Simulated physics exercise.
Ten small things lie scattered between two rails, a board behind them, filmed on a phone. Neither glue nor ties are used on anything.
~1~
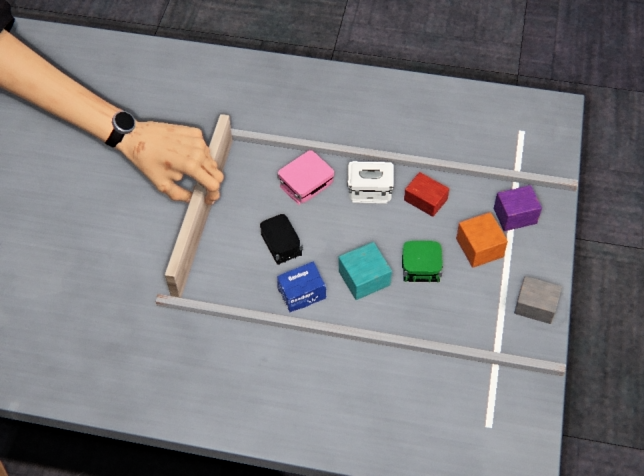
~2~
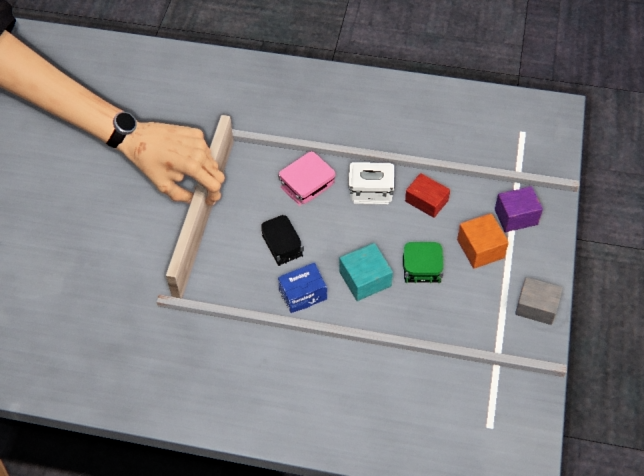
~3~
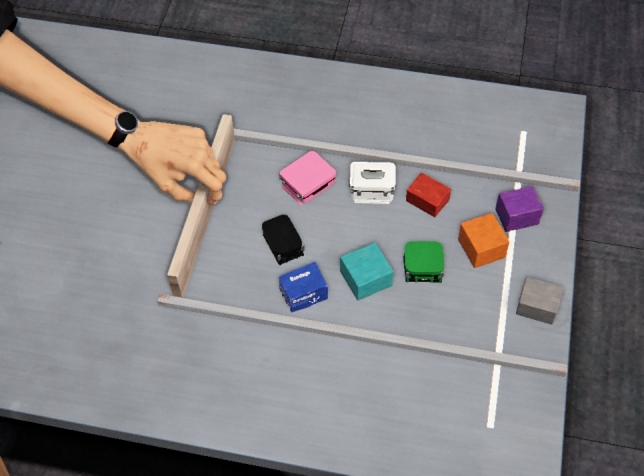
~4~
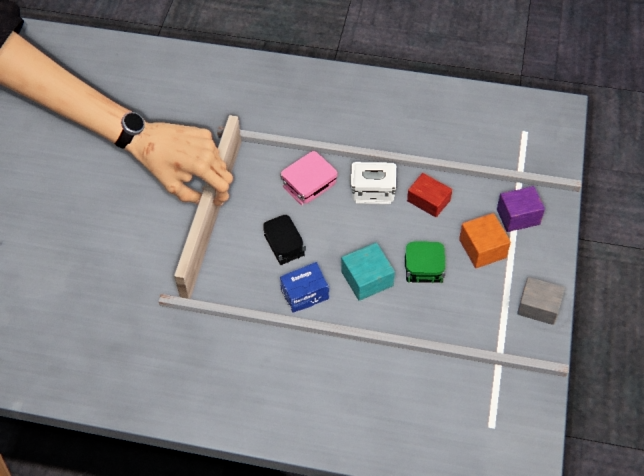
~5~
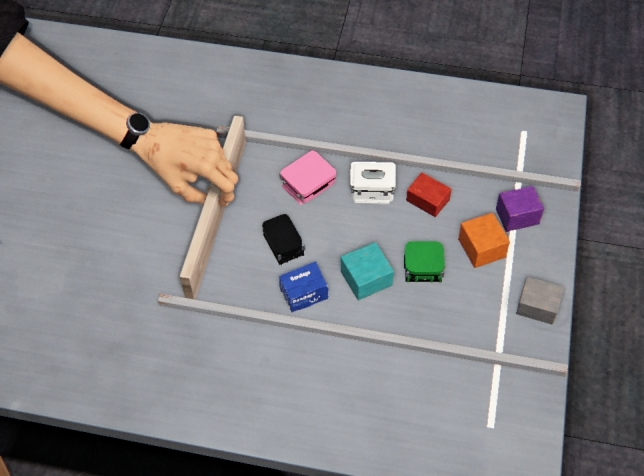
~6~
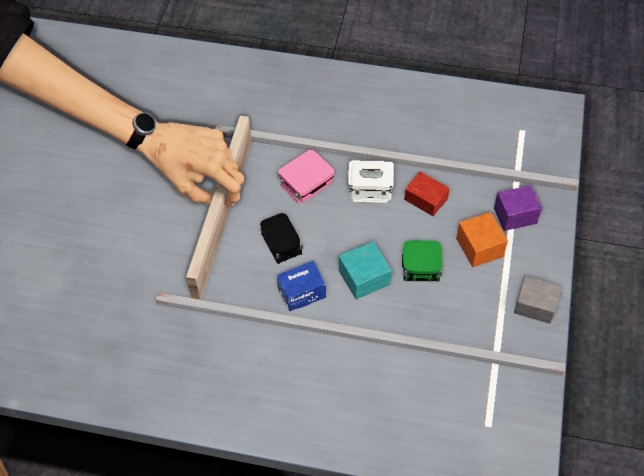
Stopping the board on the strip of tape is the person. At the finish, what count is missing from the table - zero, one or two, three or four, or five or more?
Missing: Three or four.
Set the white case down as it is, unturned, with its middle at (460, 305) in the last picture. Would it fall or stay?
Outcome - white case: Off.
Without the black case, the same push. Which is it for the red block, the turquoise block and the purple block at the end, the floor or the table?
Red block down, turquoise block still up, purple block down.
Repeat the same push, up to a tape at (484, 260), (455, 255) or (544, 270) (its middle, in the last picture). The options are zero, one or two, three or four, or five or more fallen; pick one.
Lab note - count per position: Just one or two; just one or two; five or over.
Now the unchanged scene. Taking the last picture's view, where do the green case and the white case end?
The green case at (554, 278), the white case at (576, 205).
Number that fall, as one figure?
The exact number is 3.
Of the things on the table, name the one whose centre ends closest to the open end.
The one you want is the white case.
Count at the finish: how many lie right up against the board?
Looks like 3 of them, all told.
Soon after, none off yet; grey block at rest near (538, 300); purple block at rest near (518, 208); orange block at rest near (482, 240).
After that, none off yet; grey block at rest near (538, 300); purple block displaced a little near (537, 213); orange block moving near (490, 237).
And then, one off so far; grey block displaced a little near (555, 299); purple block upside down near (595, 281); orange block displaced about its own width near (521, 232).
In the end, the number that fall off is three or four; gone, red block, purple block and grey block.
